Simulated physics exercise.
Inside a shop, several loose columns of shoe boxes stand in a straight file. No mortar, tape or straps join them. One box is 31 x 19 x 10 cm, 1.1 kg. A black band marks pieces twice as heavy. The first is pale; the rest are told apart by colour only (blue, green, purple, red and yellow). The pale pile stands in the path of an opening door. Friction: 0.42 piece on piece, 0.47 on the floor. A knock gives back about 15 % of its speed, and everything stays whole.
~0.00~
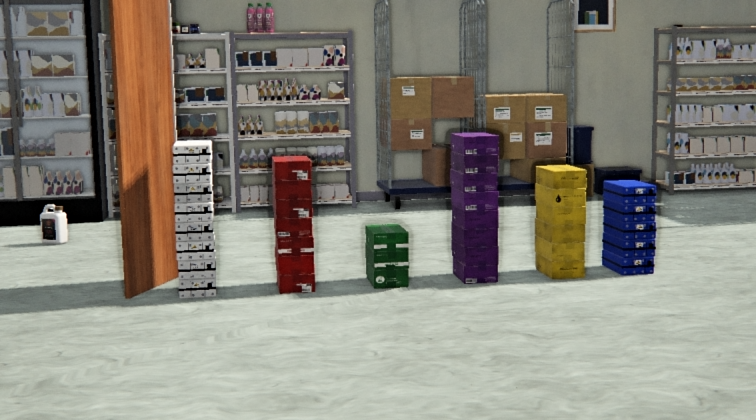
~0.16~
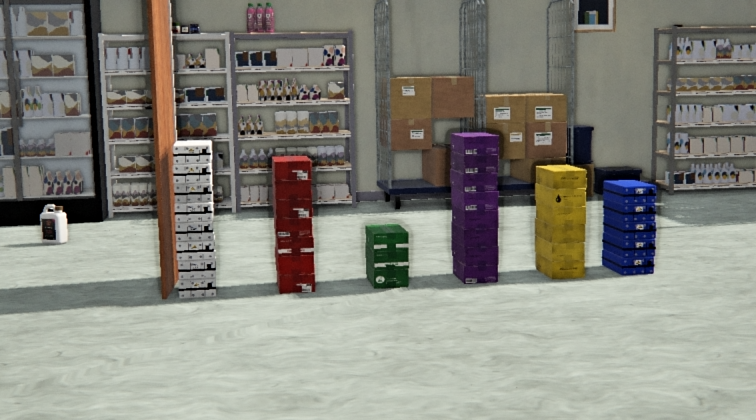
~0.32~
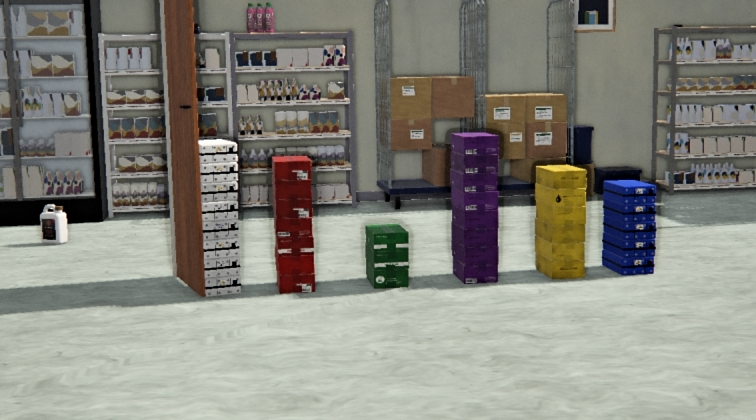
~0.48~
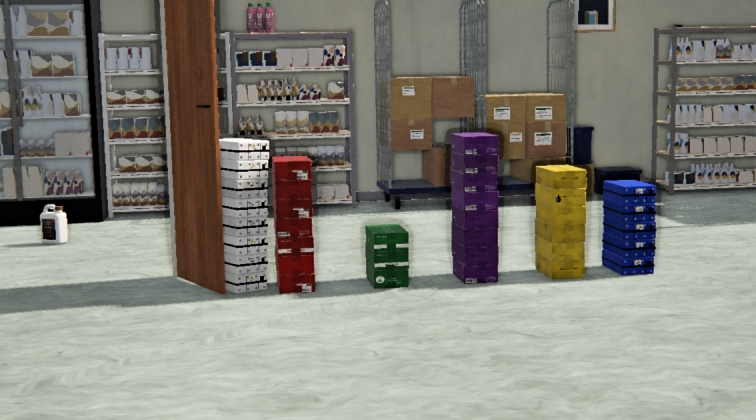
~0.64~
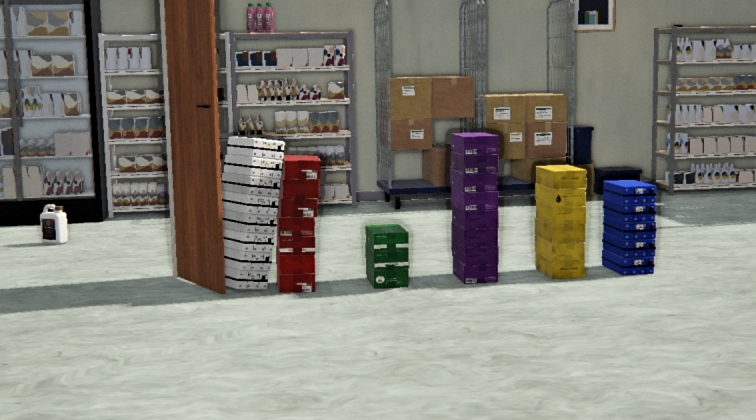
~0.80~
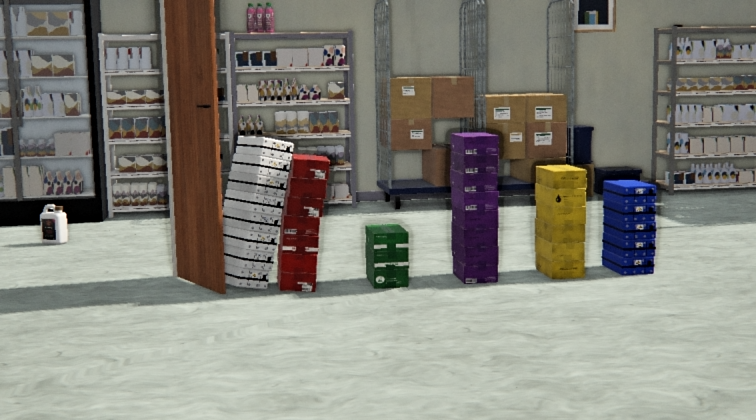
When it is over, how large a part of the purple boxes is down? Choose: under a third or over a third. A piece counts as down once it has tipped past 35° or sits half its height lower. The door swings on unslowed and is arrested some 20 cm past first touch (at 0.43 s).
Ending down: Less than a third.
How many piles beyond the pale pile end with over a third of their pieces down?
1 of them.
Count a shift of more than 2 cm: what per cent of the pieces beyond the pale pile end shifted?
It is 30 per cent.
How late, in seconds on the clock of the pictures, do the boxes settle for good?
At about 3.0 s.
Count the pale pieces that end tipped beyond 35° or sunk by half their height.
7 pale pieces.
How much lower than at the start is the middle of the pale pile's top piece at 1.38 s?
About 10 cm.
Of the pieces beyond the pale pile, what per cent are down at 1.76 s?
By then 25 per cent.
After 1.38 s, 2 of the pale pile down; none of the 8 purple boxes down (0 of 29 in all colours); top purple box unmoved; top red box leaning 24°, 38 mm lower.
After 1.76 s, 8 of the pale pile down; none of the 8 purple boxes down (7 of 29 in all colours); top purple box unmoved; top red box on its side.
At rest (3.2 s), 7 of the pale pile down; none of the 8 purple boxes down (7 of 29 in all colours); top purple box unmoved; top red box on its side. That is 0 per cent. As the last picture would show them, middles, top purple box near (474, 144), top red box near (434, 265).
